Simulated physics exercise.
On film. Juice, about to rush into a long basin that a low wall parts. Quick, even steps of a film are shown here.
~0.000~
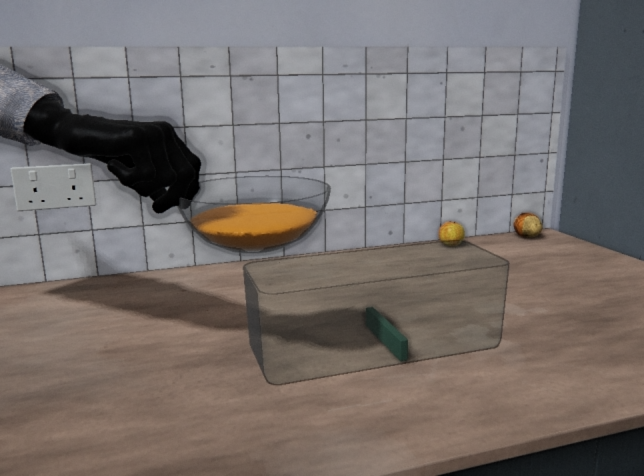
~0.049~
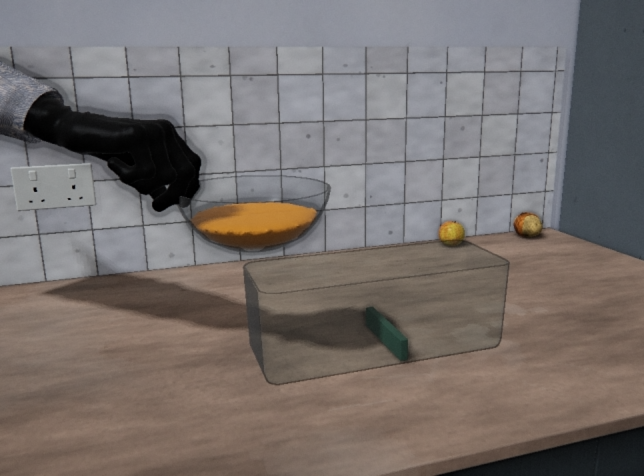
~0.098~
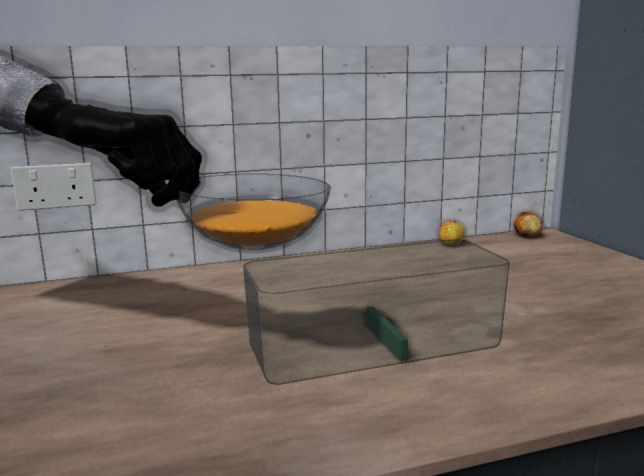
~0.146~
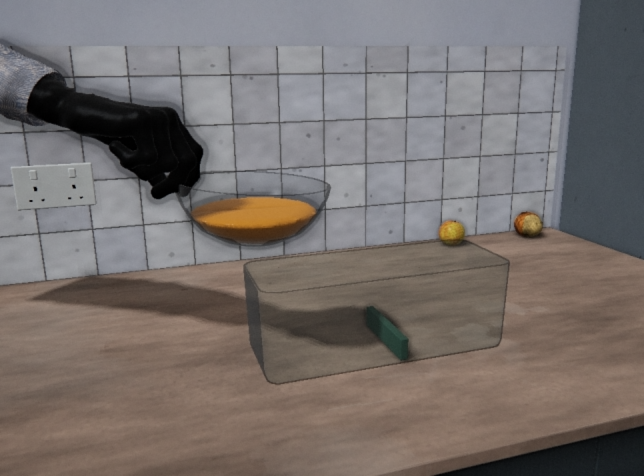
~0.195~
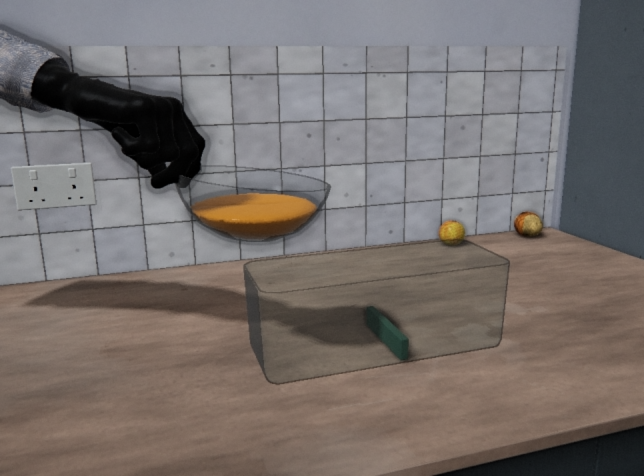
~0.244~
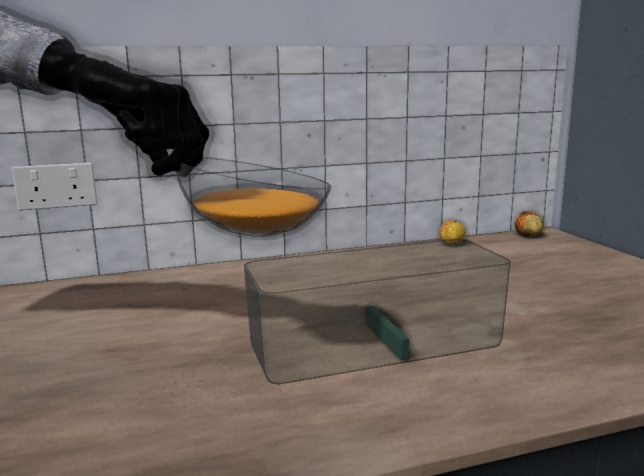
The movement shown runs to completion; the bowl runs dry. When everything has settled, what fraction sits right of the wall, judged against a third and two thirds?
Greater than two thirds.
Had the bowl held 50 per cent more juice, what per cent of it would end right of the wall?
Roughly 70 in a hundred.
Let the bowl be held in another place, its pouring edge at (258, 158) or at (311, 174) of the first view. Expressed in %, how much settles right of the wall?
First try 20 %, second try 60 %.
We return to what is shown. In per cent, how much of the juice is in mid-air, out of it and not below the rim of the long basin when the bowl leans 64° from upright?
I'd say some 40 per cent.
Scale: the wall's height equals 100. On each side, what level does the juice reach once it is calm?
About 10 left, about 70 right.
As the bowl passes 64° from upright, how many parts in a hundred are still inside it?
55 per cent, roughly.
A moment on, the bowl is tipped part way and 56 per cent is still to pour, 3 is left of the wall and 0 right of it.
Next, the bowl is tipped on its side and 1 per cent is still to pour, 15 is left of the wall and 68 right of it.
Then the bowl is tipped on its side and 0 per cent is still to pour, 19 is left of the wall and 81 right of it.
Later the bowl is tipped on its side and 0 per cent is still to pour, 21 is left of the wall and 78 right of it.
Finally, 21 per cent lies left of the wall, 79 right of it and 1 outside.
